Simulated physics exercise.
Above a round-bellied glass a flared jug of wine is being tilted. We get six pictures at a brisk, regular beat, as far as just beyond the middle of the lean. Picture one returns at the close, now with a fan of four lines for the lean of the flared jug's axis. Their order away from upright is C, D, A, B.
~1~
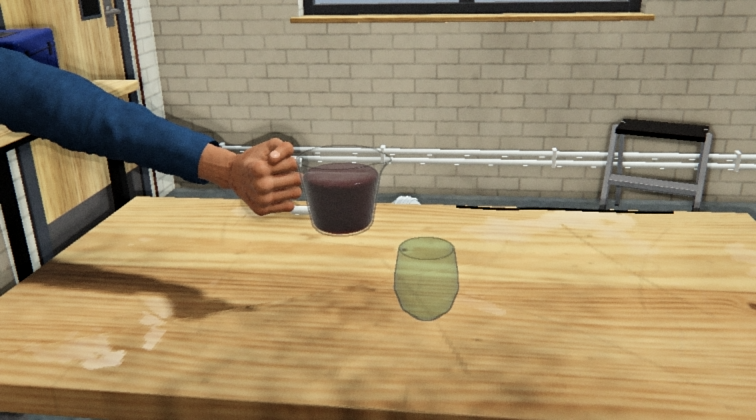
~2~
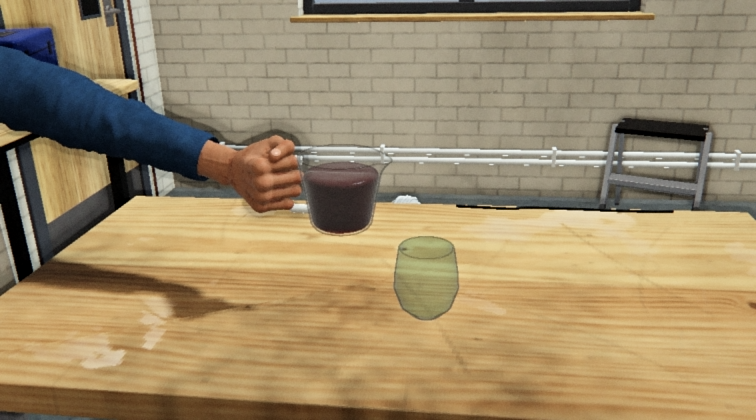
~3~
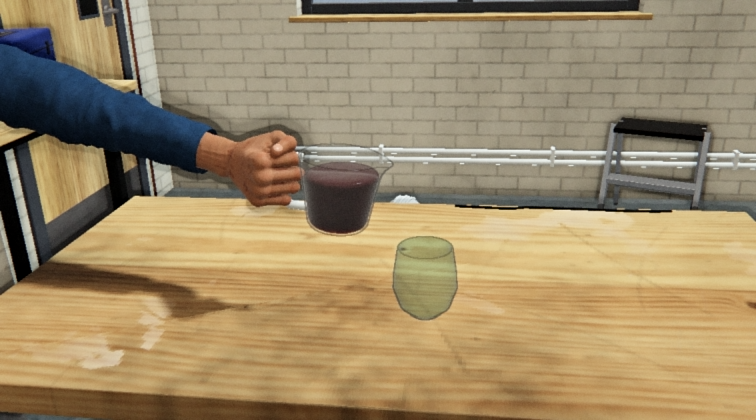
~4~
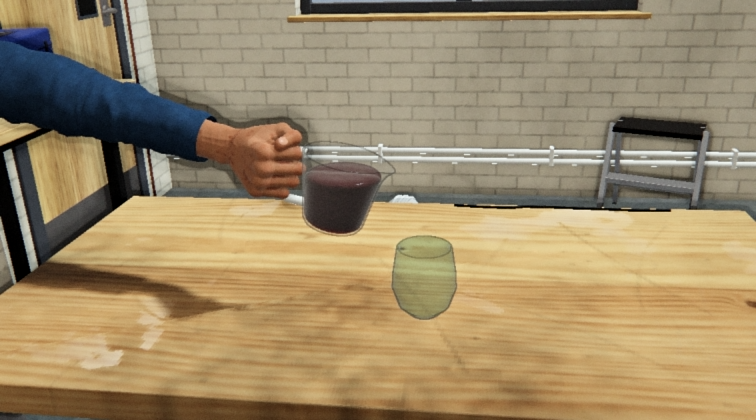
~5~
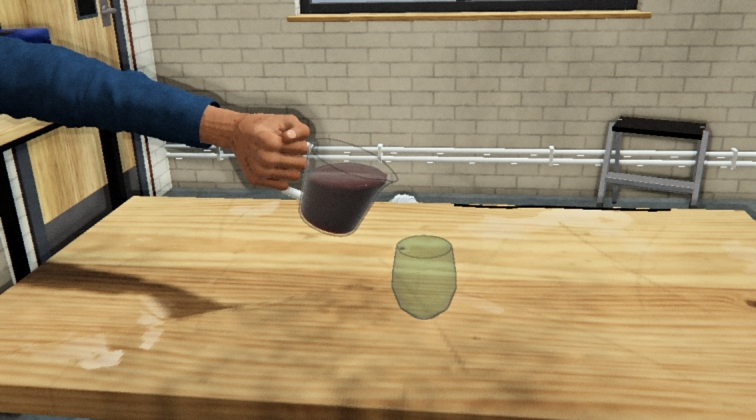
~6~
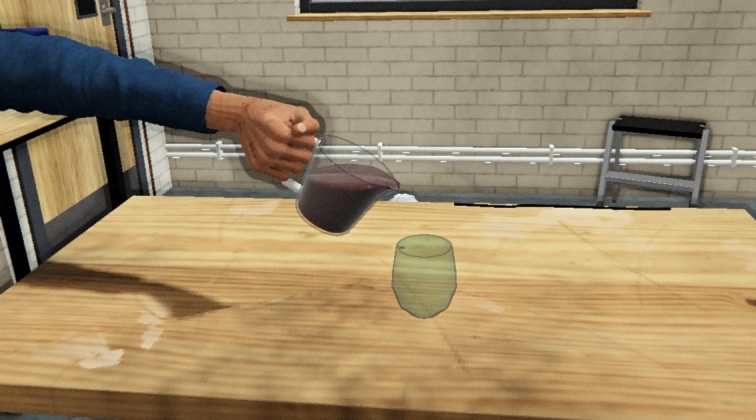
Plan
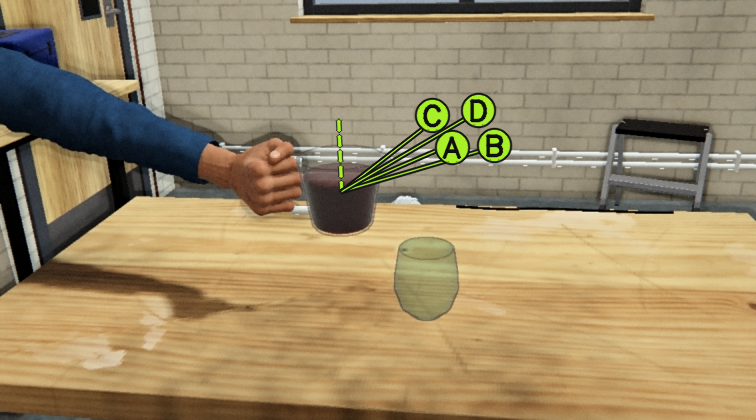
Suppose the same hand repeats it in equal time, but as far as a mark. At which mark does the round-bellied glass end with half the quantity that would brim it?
It is D.
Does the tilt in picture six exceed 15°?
Yes, it does.
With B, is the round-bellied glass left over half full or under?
Over.
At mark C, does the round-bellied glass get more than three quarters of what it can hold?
No.
On the marked copy, A at (435, 151); B at (478, 151); C at (421, 129); D at (464, 119).
Choosing A, the round-bellied glass ends with about 64 % of what it can hold.
Choosing B, the round-bellied glass ends with about 74 % of what it can hold; 4 % of the wine is spilt.
Choosing C, the round-bellied glass ends with about 38 % of what it can hold.
Choosing D, the round-bellied glass ends with about 51 % of what it can hold.
